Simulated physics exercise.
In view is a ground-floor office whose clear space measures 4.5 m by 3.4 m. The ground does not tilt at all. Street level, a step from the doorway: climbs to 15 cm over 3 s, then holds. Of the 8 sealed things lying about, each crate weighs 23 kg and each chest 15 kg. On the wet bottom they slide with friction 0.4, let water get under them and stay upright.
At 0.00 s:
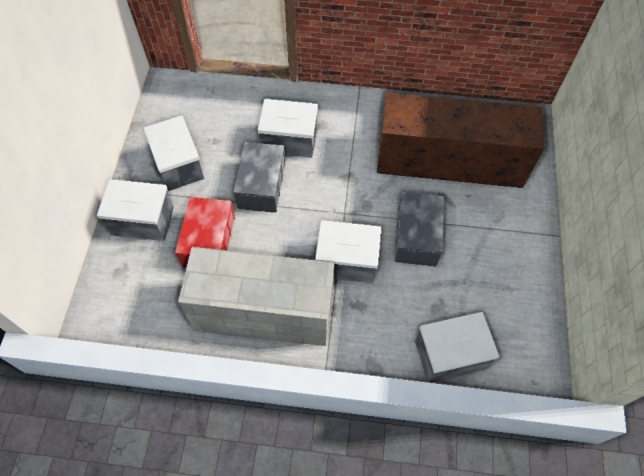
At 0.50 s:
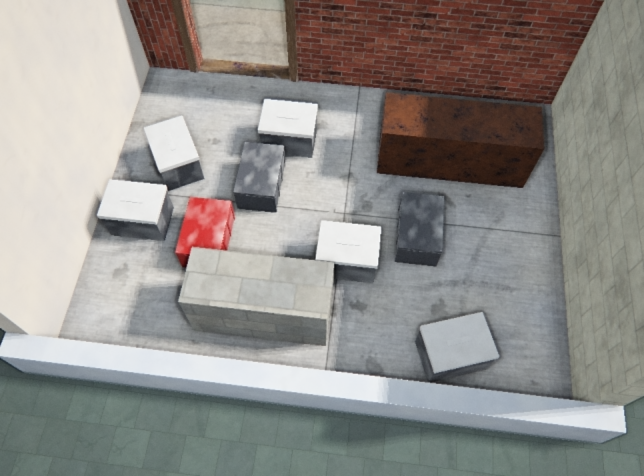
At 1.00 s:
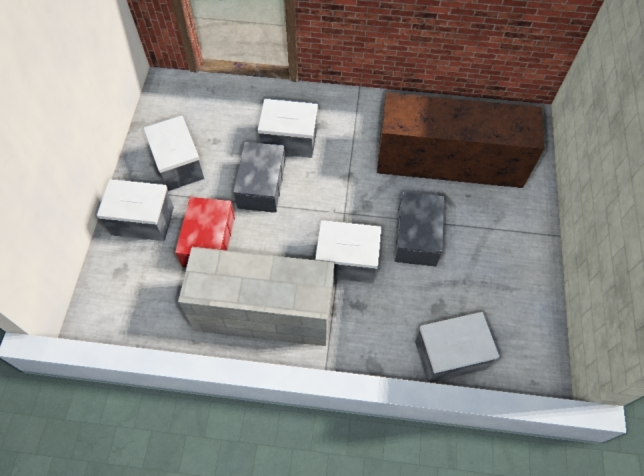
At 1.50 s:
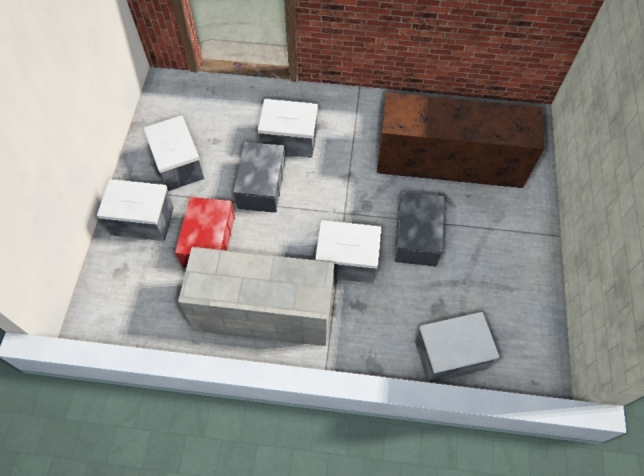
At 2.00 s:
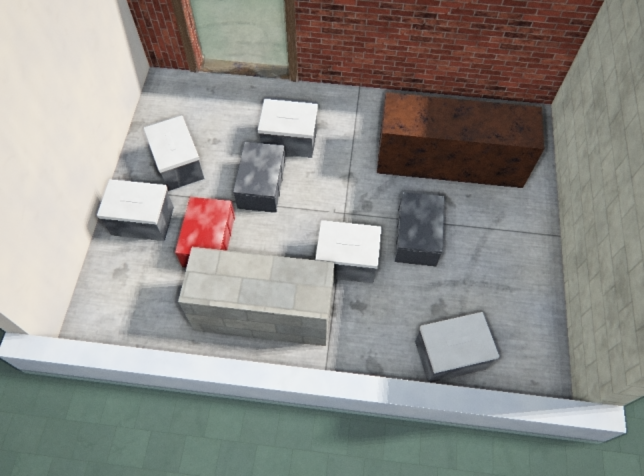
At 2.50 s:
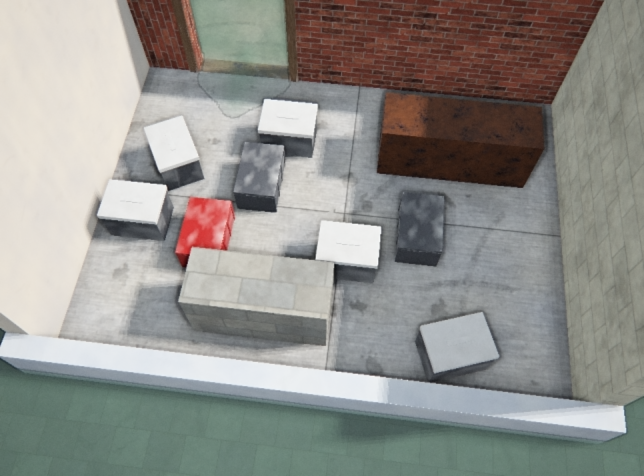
A walled room with a brick back wall holds scattered pale, grey and red blocks, a stone counter and a rusty brown box. Greenish water covers the paving outside the low front wall, then shows in the rear doorway and edges slightly onto the floor, while nothing inside shifts.
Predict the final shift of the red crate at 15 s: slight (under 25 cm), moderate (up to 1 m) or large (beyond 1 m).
Prediction: It relocates a long stretch.
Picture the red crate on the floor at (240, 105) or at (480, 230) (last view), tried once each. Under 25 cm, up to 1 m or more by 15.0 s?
Run 1 - well off; run 2 - in place.
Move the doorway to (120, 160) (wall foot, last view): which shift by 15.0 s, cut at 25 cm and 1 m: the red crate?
With that change, the red crate keeps still.
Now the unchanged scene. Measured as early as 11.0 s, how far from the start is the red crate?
Displacement near 10 cm.
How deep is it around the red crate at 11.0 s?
I'd put it at about 9 cm.
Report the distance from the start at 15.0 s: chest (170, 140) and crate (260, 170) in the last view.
140 cm and 120 cm respectively.
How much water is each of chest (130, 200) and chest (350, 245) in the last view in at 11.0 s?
Depths: Near 9 cm, then near 4 cm.
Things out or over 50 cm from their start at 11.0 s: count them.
2.
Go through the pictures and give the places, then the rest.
The first frame shows the red crate at (204, 226) rests on the ground; water covers 0.0 m2; 0 of 8 have shifted.
The second frame shows the red crate at (204, 226), on the bottom; 0.0 m2 under water; 0 of 8 have shifted.
The third frame shows the red crate at (204, 226), on the bottom; 0.0 m2 under water; 0 of 8 have shifted.
The fourth frame shows the red crate at (204, 226) rests on the ground; water covers 0.0 m2; 0 of 8 have shifted.
The fifth frame shows the red crate at (204, 226) rests on the ground; 0.0 m2 under water; 0 of 8 have shifted.
The sixth frame shows the red crate at (204, 226) rests on the ground; 0.4 m2 under water; 0 of 8 have shifted.
After 3.5 s the red crate is near (204, 226), 0.0 m from its start, aground; 0 afloat.
After 6.8 s the red crate is near (204, 226), 0.0 m from its start, aground; 1 afloat.
After 11.0 s the red crate is near (216, 230), 0.1 m from its start, aground; 1 afloat.
After 15.0 s the red crate is near (377, 259), 1.6 m from its start, afloat; 4 afloat.
